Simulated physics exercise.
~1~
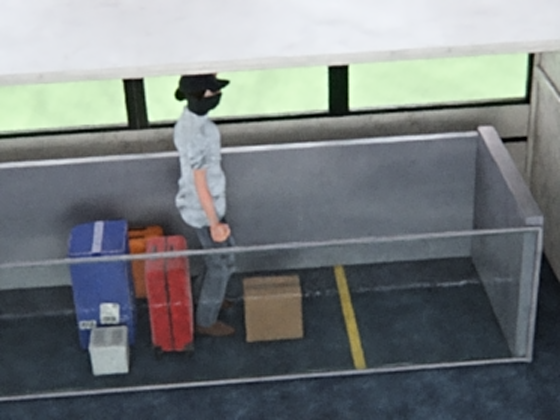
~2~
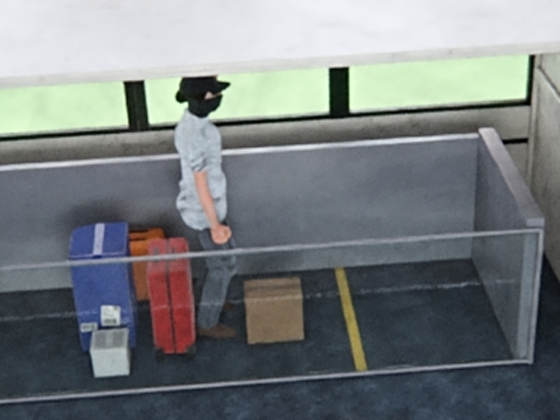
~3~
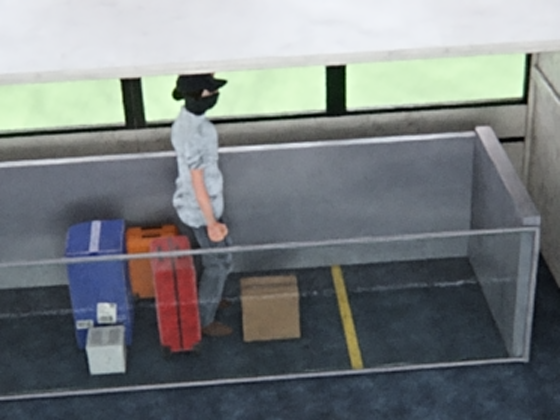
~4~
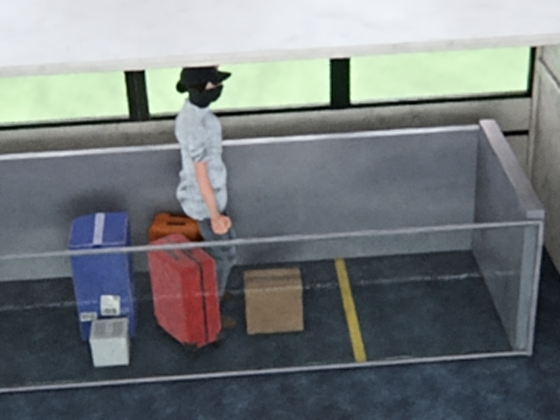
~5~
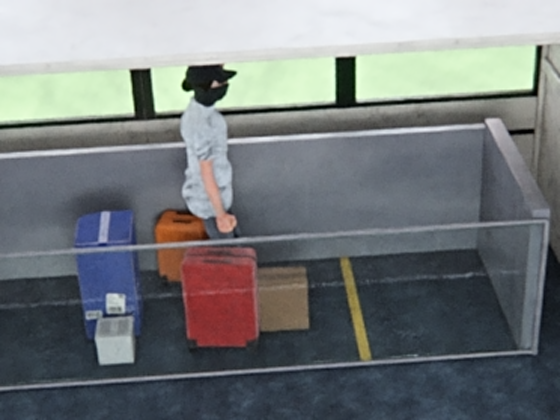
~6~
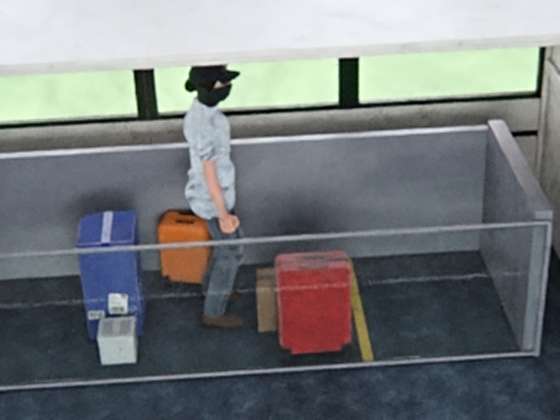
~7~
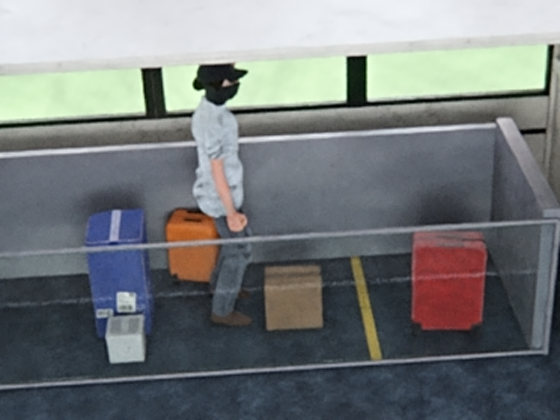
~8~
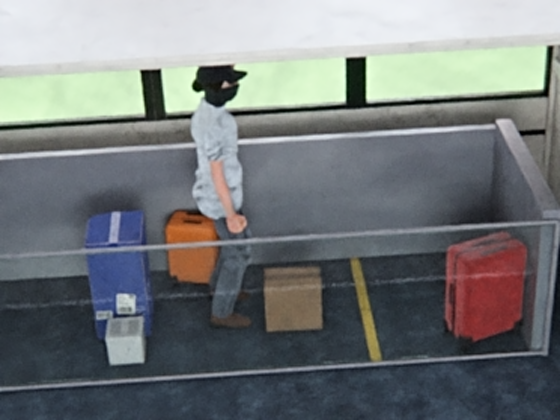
At first, a person in a black cap and face covering stands in a walled bay beside a blue bag, a white tub, a brown carton, and an orange and a red wheeled case clustered close together. The red case begins to move right, and the orange one shifts a little the same way before stopping behind the person. The red case turns its broad side to view as it passes in front of the carton, then travels upright over the yellow line. It ends near the right wall, turned slightly, while everything else rests left of the line.
